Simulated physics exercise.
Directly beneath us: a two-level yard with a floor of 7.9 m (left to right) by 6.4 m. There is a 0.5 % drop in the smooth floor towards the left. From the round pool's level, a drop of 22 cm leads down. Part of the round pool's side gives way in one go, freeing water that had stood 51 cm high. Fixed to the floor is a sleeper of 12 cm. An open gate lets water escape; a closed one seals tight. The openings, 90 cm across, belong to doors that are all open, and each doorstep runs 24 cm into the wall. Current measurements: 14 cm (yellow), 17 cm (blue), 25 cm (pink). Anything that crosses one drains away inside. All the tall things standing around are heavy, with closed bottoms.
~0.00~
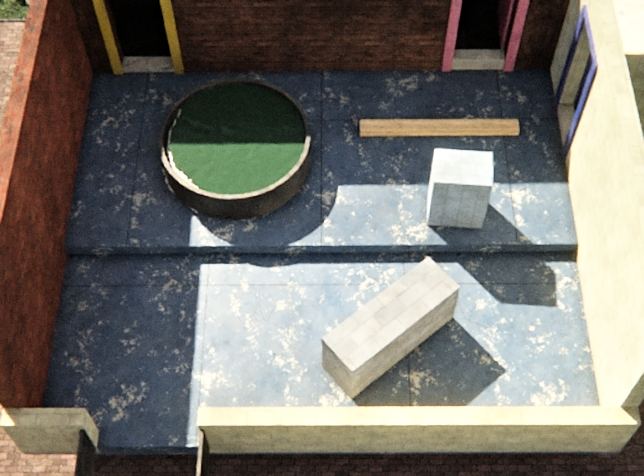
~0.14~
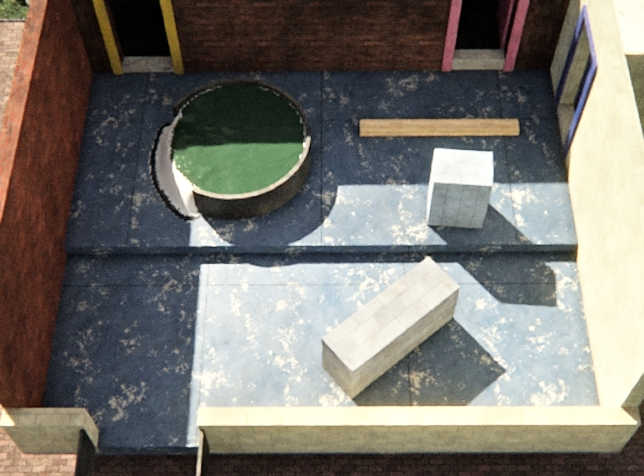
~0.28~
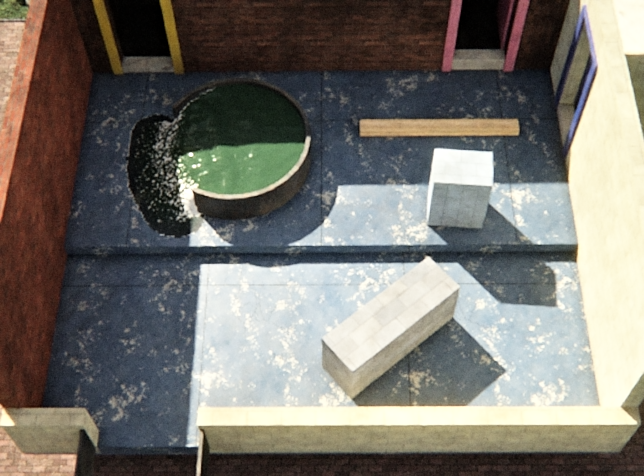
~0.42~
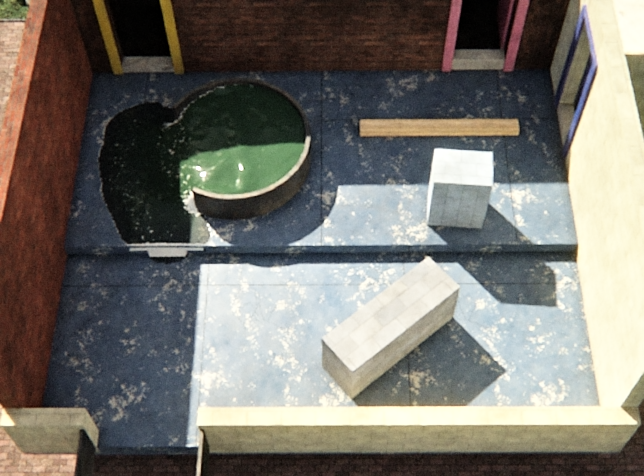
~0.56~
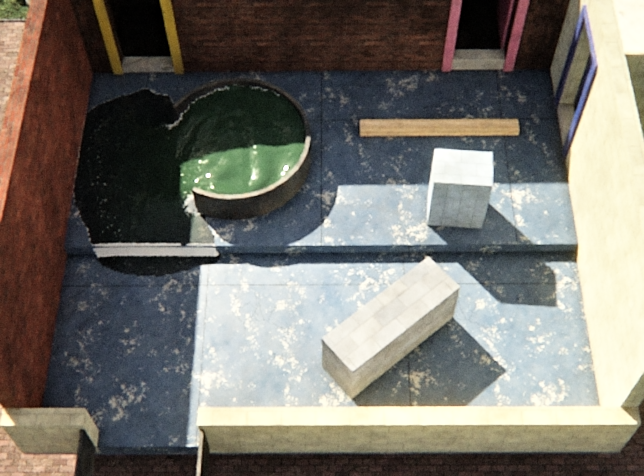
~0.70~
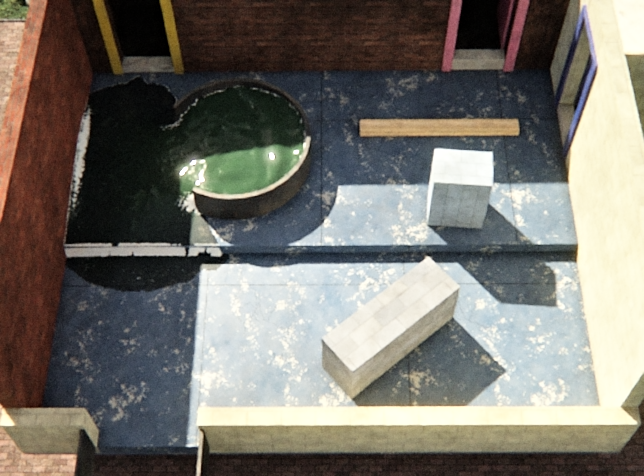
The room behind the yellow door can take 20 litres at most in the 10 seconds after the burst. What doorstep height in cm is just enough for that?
I would say about 13 cm is just enough.
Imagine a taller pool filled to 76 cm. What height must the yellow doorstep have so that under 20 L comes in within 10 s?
About 21 cm.
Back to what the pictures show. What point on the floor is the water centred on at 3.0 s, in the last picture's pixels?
My guess is close to (152, 201).
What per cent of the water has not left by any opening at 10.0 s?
Remaining share: Around 76 %.
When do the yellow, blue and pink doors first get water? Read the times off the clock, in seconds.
Yellow: 0.9 s; blue: 6.0 s; pink: 5.0 s.
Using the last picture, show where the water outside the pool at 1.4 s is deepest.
Near (75, 188).
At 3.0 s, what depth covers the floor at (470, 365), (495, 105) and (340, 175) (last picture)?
Depth: About 0, 0, 0 cm.
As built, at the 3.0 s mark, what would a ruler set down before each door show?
Reading in centimetres: Yellow = 18, blue = 0, pink = 0.
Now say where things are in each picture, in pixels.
The first picture shows still water, 51 cm deep, in the round pool at (235, 139); the yellow door at (139, 31) is dry.
In the second picture, the gap is at (168, 167), the front 0.3 m out at a hidden place; the back of the round pool holds 51 cm.
In the third picture, the gap is at (168, 168), the front 0.7 m out at (138, 128); the back of the round pool holds 51 cm.
In the fourth picture, the front is at (109, 131), 1.1 m from the gap at (168, 169); 2.9 m2 of floor is wet, 51 cm left at the back.
In the fifth picture, the front is at (85, 123), 1.6 m from the gap at (169, 169); 4.7 m2 of floor is wet, 51 cm left at the back.
In the sixth picture, the front is at (74, 263), 1.9 m from the gap at (169, 169); 5.8 m2 of floor is wet, 49 cm left at the back; the yellow door at (139, 31), 2.2 m from the gap, is still 0.3 m from the nearest water.
After 1.4 s water covers 15 % of the floor, deepest (36 cm) near (75, 188); 3 cm at the yellow door, 0 litres in over its 14 cm doorstep.
After 3.0 s water covers 25 % of the floor, deepest (33 cm) near (40, 430); 18 cm at the yellow door, 4 litres in over its 14 cm doorstep.
After 10.0 s water covers 80 % of the floor, deepest (8 cm) near (462, 106); 6 cm at the yellow door, 15 litres in over its 14 cm doorstep.
At the yellow door as built, the water arrived by 1.0 s and peaked near 18 cm at 3.0 s.
Run again over the same 10 s with other heights there, 35 litres in over 11 cm, 13 litres over 14.5 cm. The limit of 20 litres is kept from about 13 cm up.
